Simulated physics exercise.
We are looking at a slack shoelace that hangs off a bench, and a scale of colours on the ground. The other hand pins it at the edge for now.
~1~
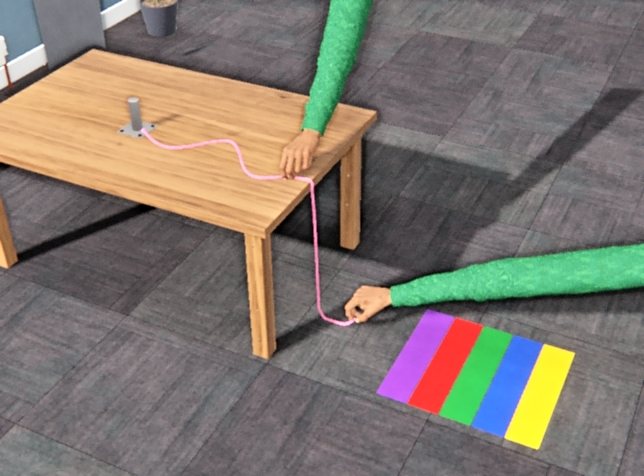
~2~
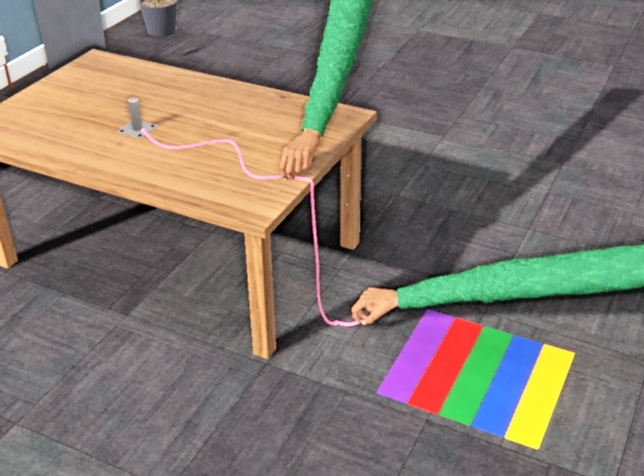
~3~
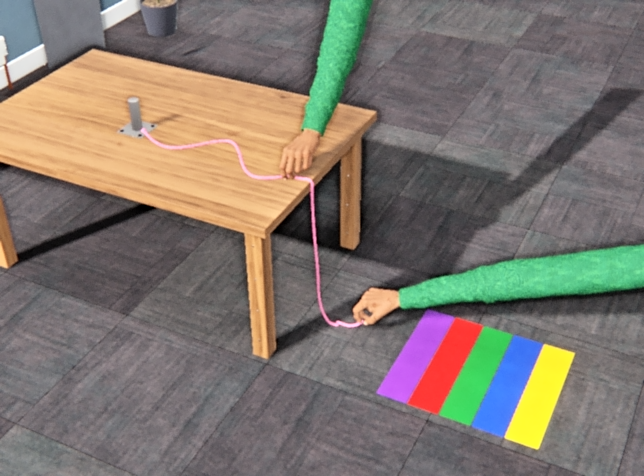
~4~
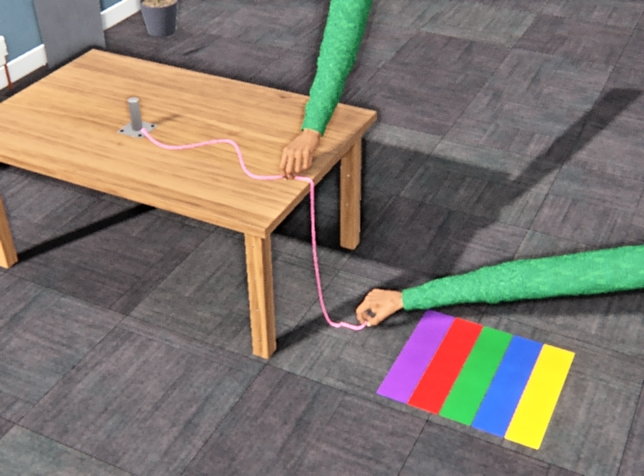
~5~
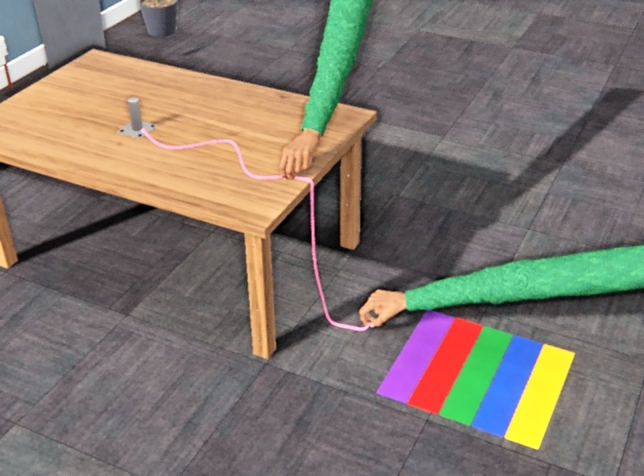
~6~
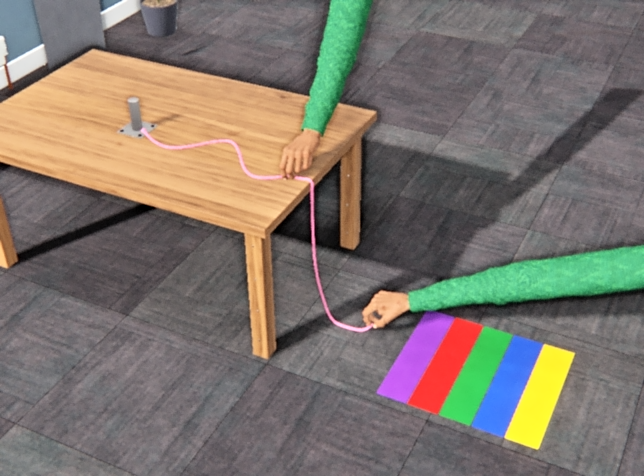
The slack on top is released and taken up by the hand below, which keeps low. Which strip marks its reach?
The end stops over the blue strip.
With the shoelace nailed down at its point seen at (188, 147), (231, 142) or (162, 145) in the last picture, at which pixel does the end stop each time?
In that order: (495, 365), (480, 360) and (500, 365).
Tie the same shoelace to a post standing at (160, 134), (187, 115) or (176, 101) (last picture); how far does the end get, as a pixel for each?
The places are (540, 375), (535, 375) and (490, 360).
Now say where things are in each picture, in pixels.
End (355, 319); purple (401, 381); red (432, 392); green (463, 402); blue (496, 413); yellow (529, 425), in the first frame.
End (361, 321); shoelace through (157, 143) (224, 141) (248, 173) (312, 188) (316, 250) (320, 307), in the second frame.
End (363, 321), in the third frame.
End (366, 322); shoelace through (157, 143) (224, 141) (248, 173) (312, 188) (314, 249) (323, 307), in the fourth frame.
End (369, 323), in the fifth frame.
End (372, 324); shoelace through (157, 143) (224, 141) (248, 173) (312, 188) (314, 249) (326, 307), in the sixth frame.
Soon after, end near (458, 351); over red.
After that, end near (489, 361); over green.
At the stop, end near (507, 367); over blue. It gets as far as the blue strip.
